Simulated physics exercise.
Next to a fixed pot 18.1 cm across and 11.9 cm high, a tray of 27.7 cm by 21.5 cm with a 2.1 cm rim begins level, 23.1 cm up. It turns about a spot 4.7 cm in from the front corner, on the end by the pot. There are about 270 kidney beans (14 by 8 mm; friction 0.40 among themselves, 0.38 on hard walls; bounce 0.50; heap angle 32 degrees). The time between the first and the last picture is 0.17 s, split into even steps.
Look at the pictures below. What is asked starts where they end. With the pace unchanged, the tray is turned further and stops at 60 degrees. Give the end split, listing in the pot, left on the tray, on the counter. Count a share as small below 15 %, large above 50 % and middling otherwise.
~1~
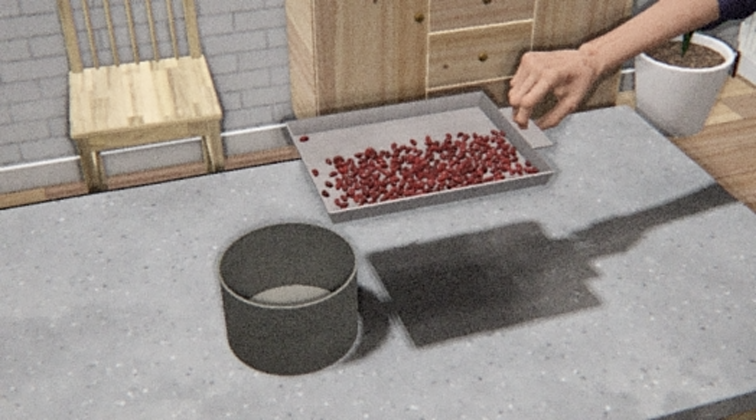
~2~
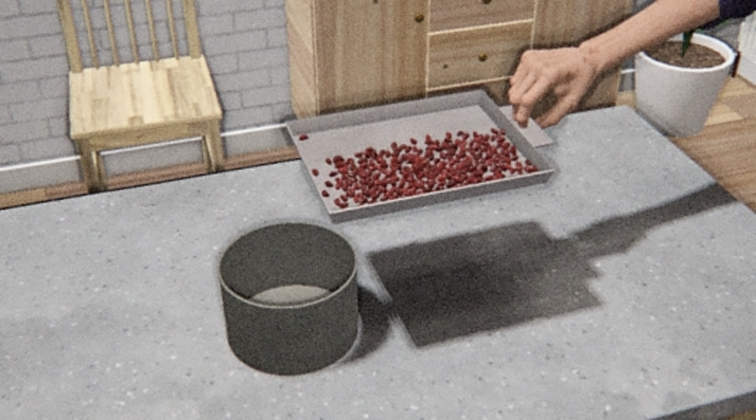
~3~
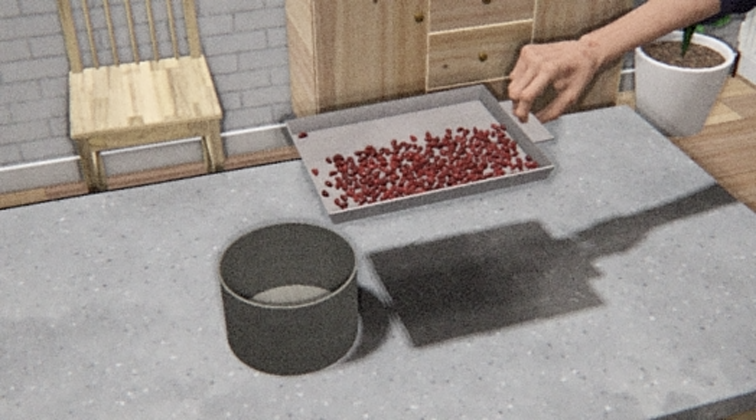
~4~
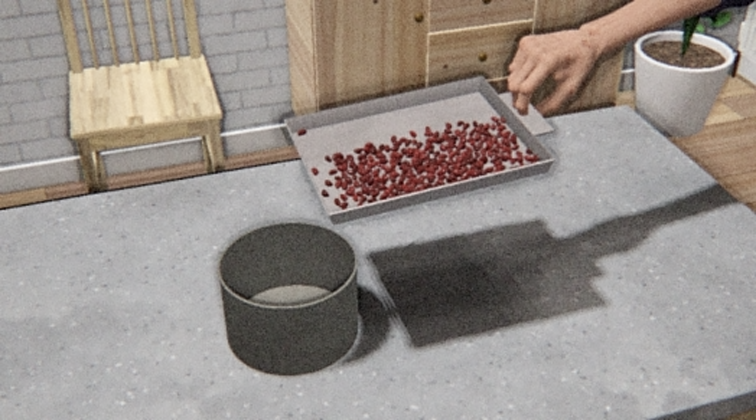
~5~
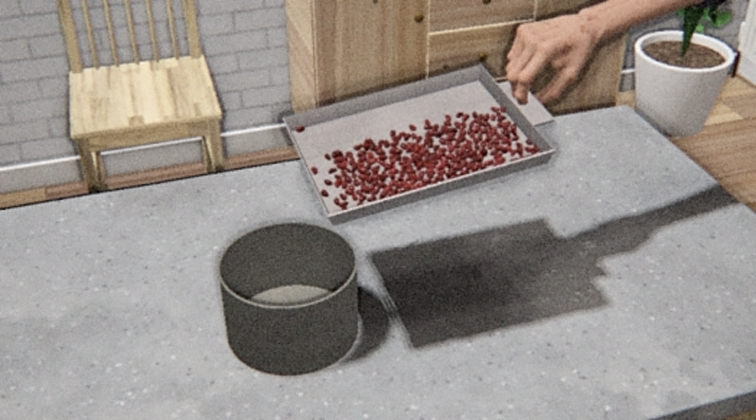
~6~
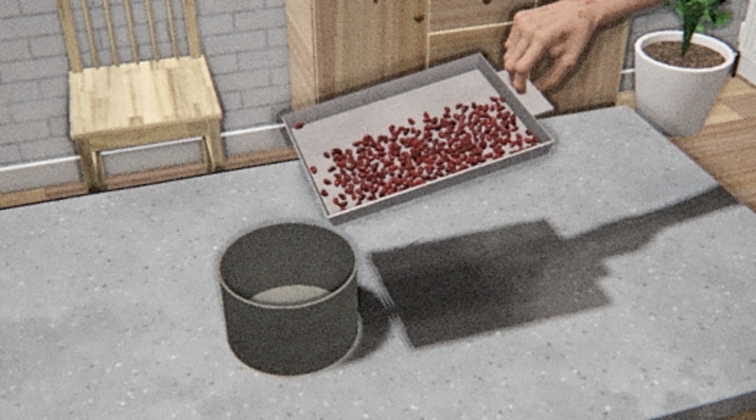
Pot: Middling. Tray: Middling. Counter: Middling.
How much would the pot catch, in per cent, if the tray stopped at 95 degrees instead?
Around 45 per cent, then.
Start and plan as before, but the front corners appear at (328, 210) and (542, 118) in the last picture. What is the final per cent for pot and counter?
Per cent by place - pot 45, counter 20.
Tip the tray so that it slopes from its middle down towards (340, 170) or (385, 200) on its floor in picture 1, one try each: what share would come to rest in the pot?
I'd put it at about 40 per cent for the first tilt and about 5 per cent for the second.
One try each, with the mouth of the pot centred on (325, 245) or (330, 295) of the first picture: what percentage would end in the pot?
About 5 percent the first time and about 50 percent the second.
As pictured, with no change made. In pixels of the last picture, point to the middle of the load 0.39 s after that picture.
My estimate is roughly (362, 152).
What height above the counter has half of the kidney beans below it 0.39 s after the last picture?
Around 30 cm up.
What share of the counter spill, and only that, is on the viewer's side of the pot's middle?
Roughly 90 per cent.
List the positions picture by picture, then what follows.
The first picture shows tray tilt 0 degrees, front corners at (333, 209) and (548, 169); middle of the pieces at (428, 168); pot at (288, 262).
The second picture shows tray tilt 0 degrees, front corners at (333, 209) and (548, 168); middle of the pieces at (428, 167).
The third picture shows tray tilt 2 degrees, front corners at (333, 210) and (548, 164); middle of the pieces at (428, 165).
The fourth picture shows tray tilt 4 degrees, front corners at (332, 210) and (548, 158), lowest corner left front; middle of the pieces at (428, 161).
The fifth picture shows tray tilt 8 degrees, front corners at (331, 212) and (548, 149), lowest corner left front; middle of the pieces at (427, 155).
The sixth picture shows tray tilt 11 degrees, front corners at (331, 213) and (547, 140), lowest corner left front; middle of the pieces at (427, 150); pot at (288, 262).
Then, 0.24 s after the last picture, tilt 36 degrees; the tray holds 100 %, the pot 0 %.
Then, 0.39 s after the last picture, tilt 52 degrees; the tray holds 100 %, the pot 0 %.
Then, 0.68 s after the last picture, tilt 60 degrees; the tray holds 50 %, the pot 10 %.
In the end, pot 30 %, tray 40 %, counter 35 %.
